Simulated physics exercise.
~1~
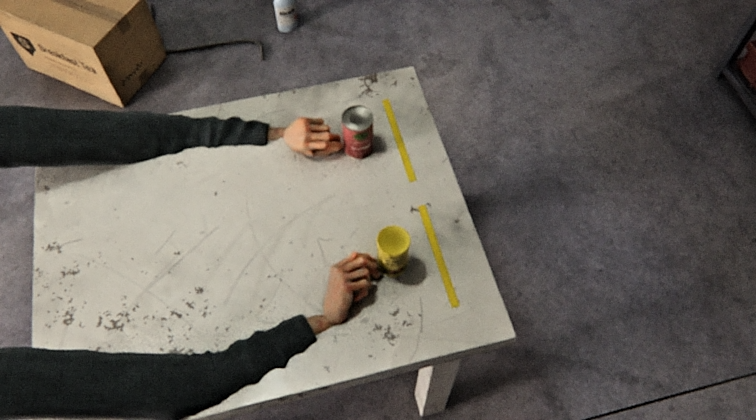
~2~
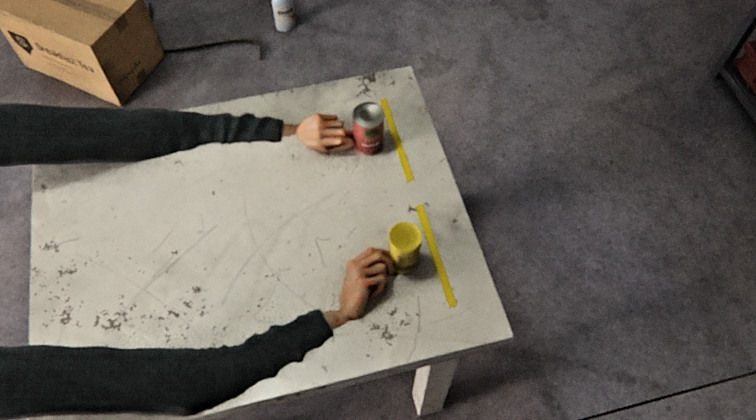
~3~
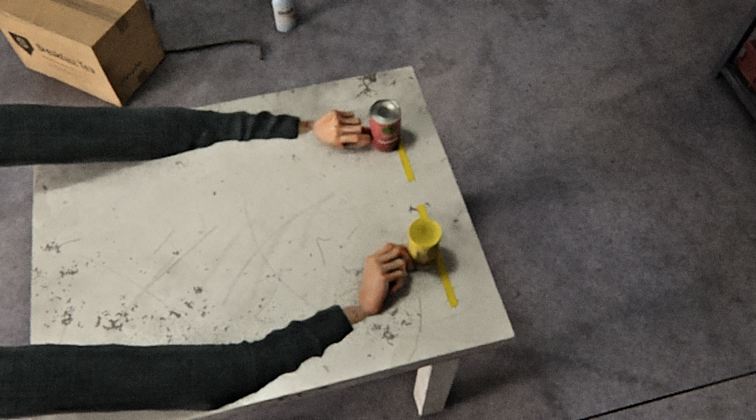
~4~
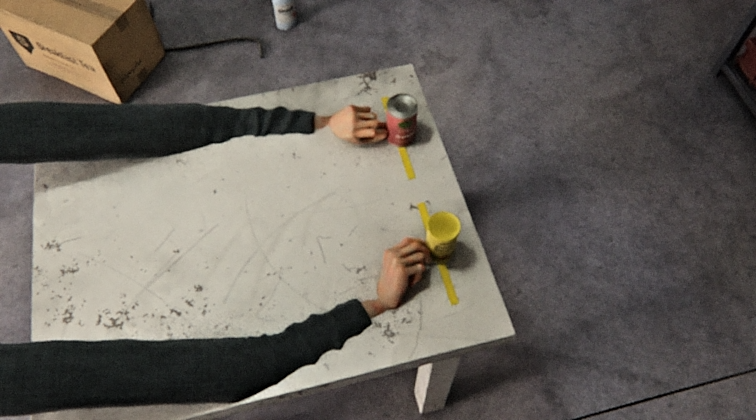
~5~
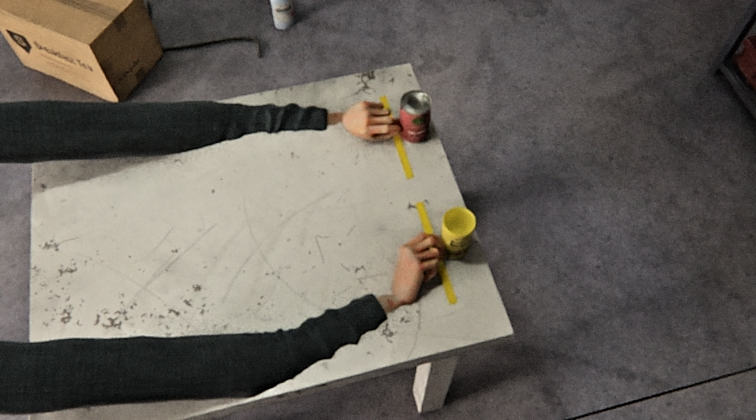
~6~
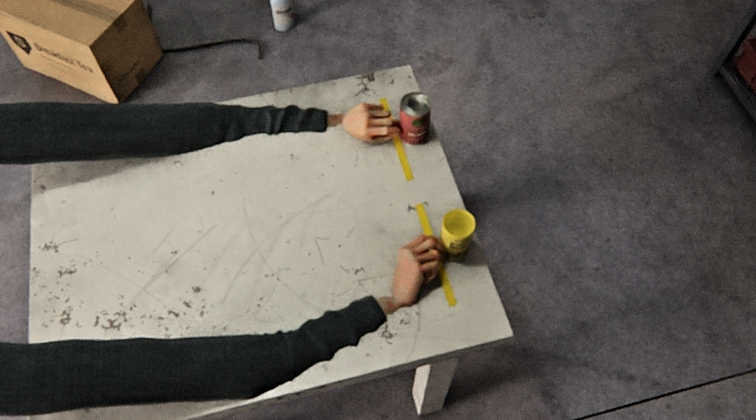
Red tin and yellow tin sliding right across a scuffed white table, pushed by two hands past tape strips, stopping upright near the edge.
